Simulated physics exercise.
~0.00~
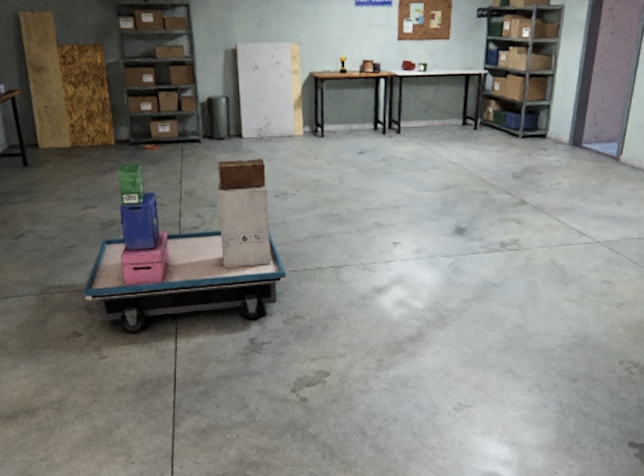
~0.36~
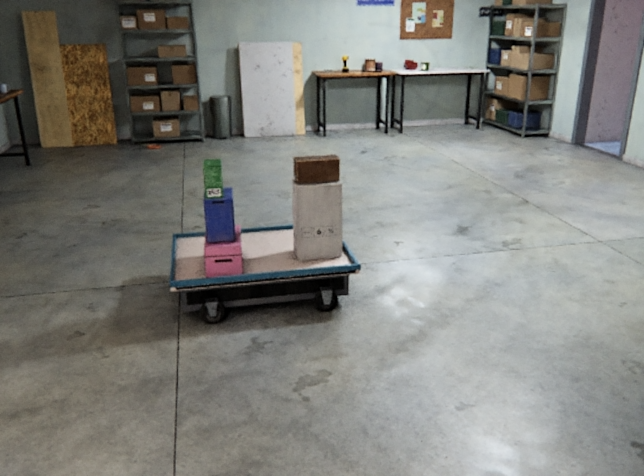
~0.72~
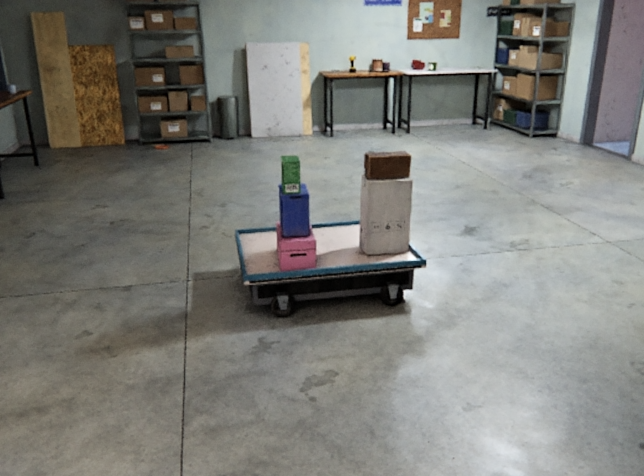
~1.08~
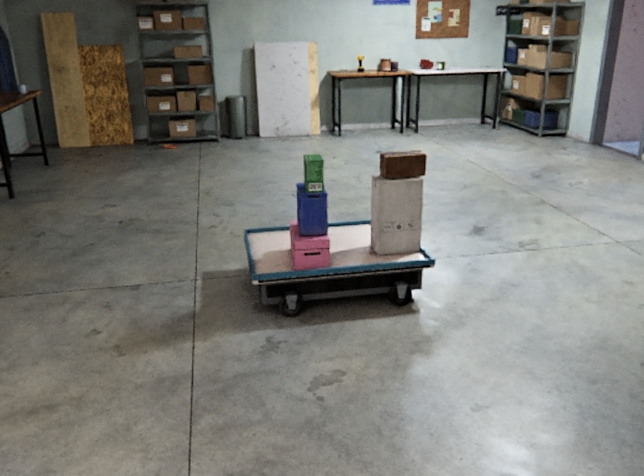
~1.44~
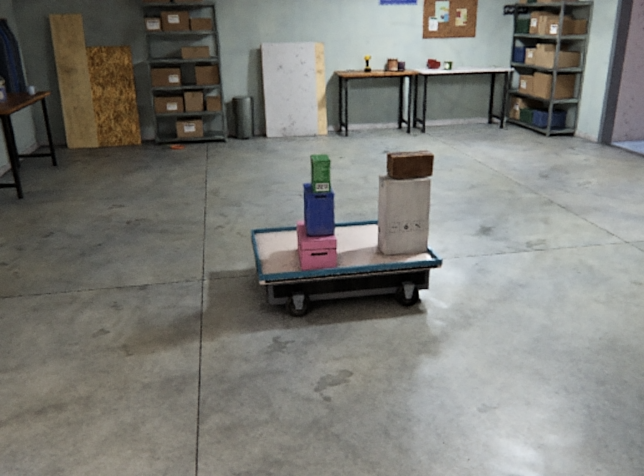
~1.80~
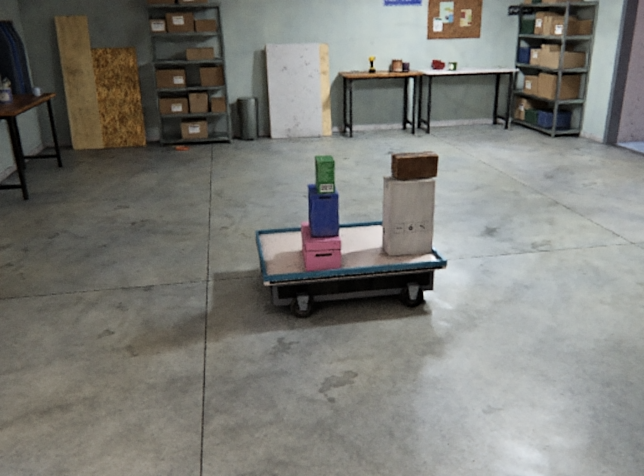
At first, a low wheeled cart with a blue rim stands to the left on a workshop's concrete floor. A green box sits on a blue tote atop a pink toolbox at the deck's left, while a brown parcel rests on a tall white box at the right. The cart rolls right, carrying both stacks past the middle of the room. It then slows and stops, with both stacks still upright. The view drifts slightly left, and the cart ends at rest with everything still stacked and nothing toppled.
